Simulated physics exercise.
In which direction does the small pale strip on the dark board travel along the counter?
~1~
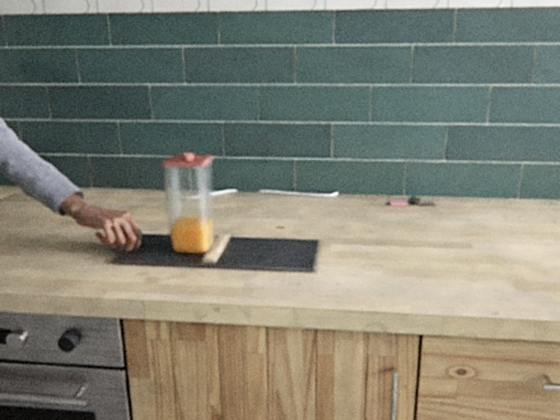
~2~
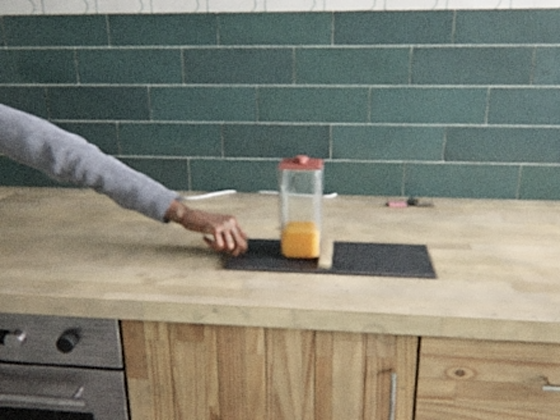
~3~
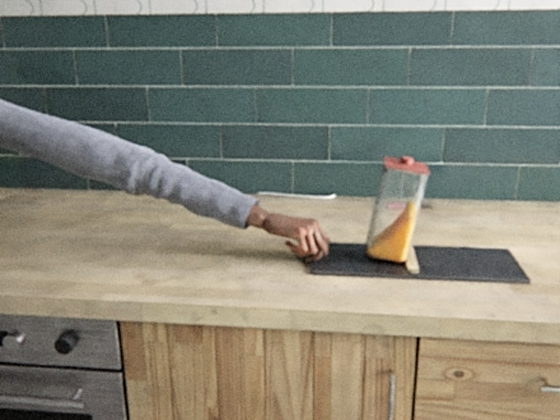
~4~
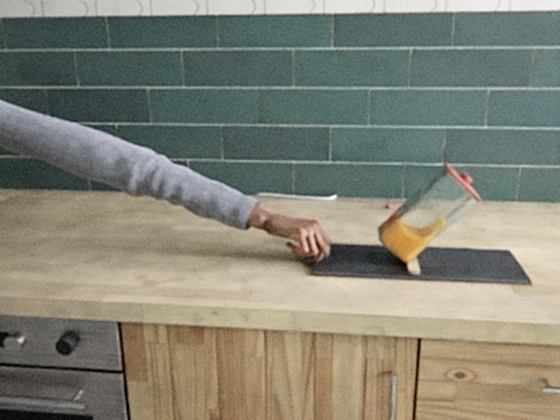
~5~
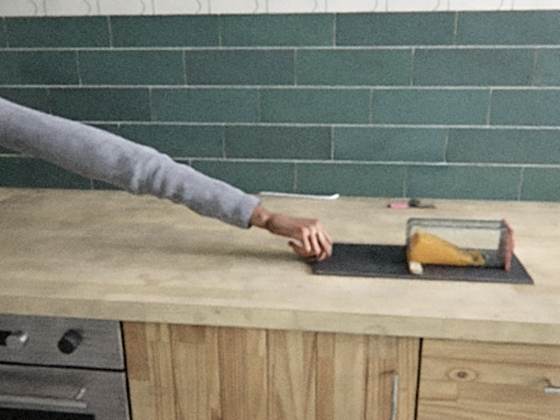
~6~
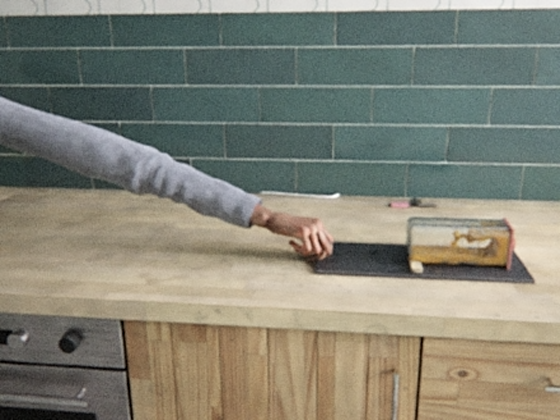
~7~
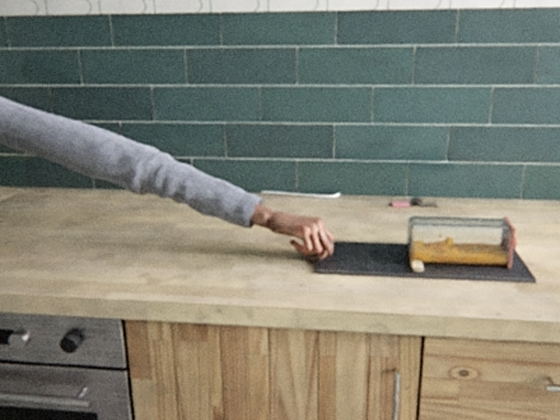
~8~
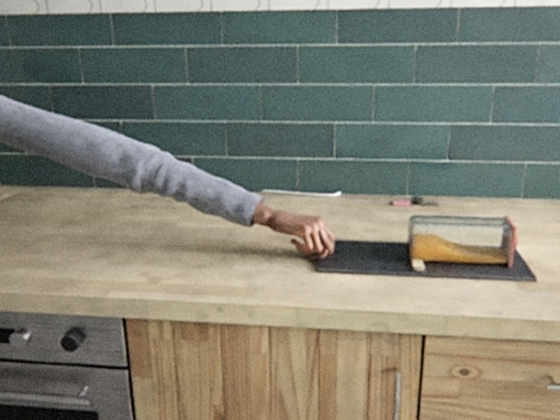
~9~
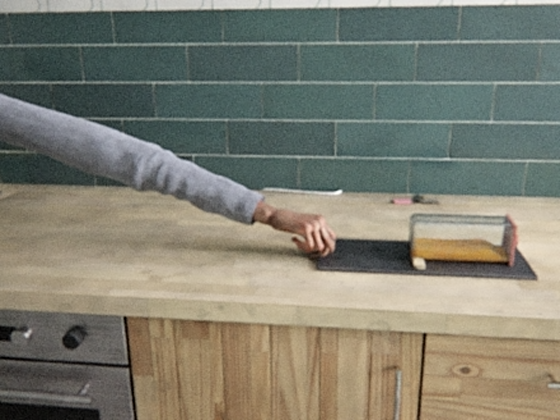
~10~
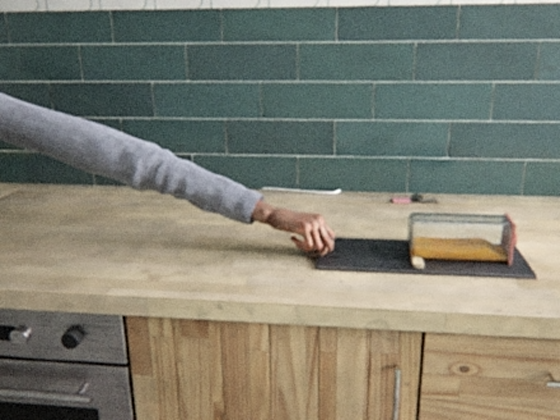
The small pale strip moves to the right along with the dark board as the hand slides it.
